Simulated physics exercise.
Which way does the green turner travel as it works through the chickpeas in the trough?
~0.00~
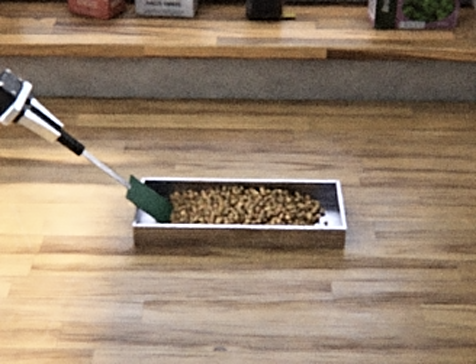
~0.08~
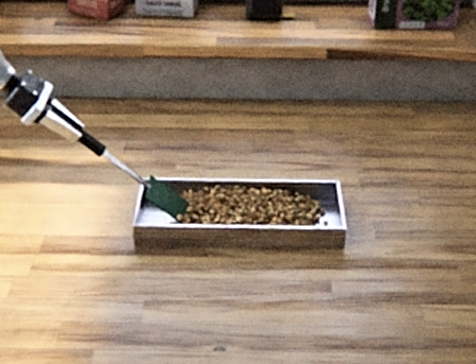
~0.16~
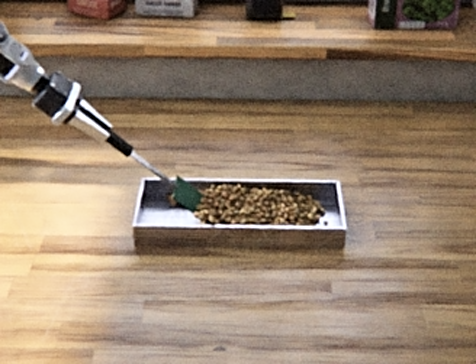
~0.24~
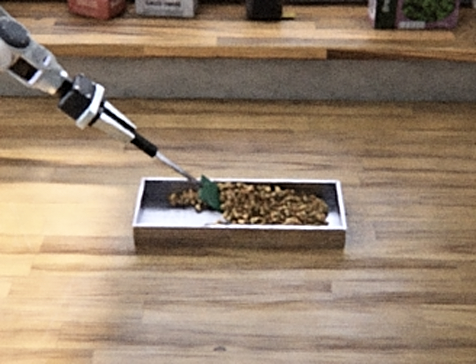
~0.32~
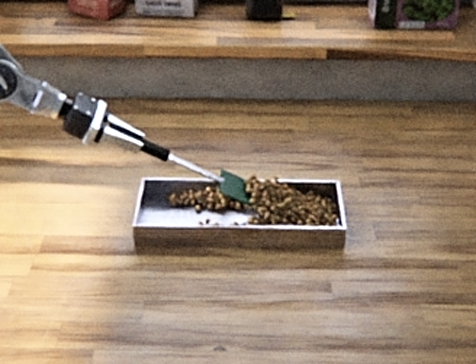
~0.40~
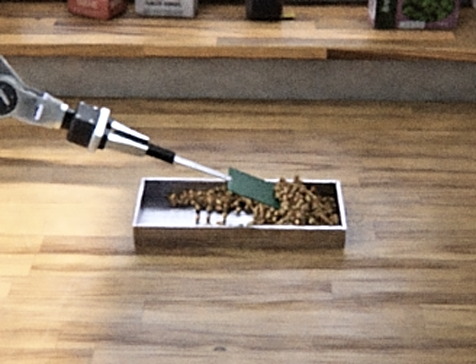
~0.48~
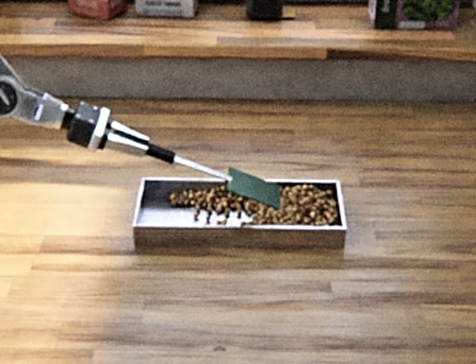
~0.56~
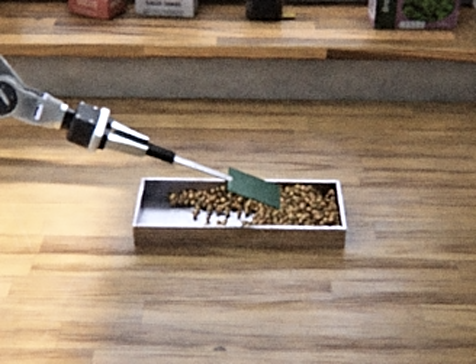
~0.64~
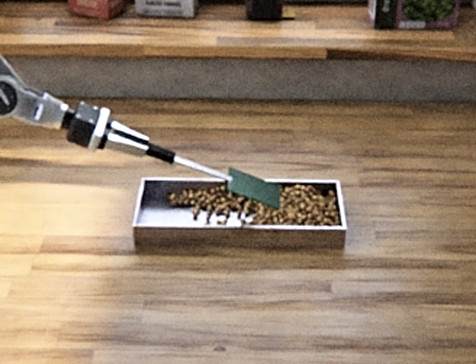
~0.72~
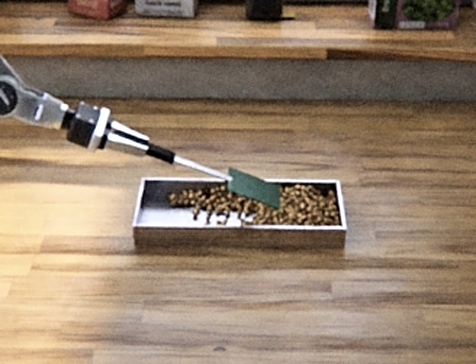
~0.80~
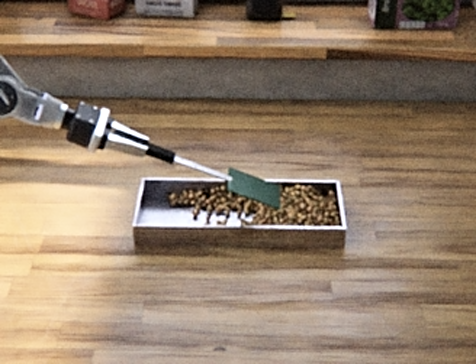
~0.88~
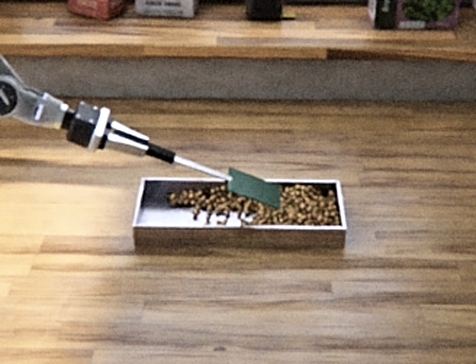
The green turner moves to the right, pushing many of the chickpeas towards that end of the trough.
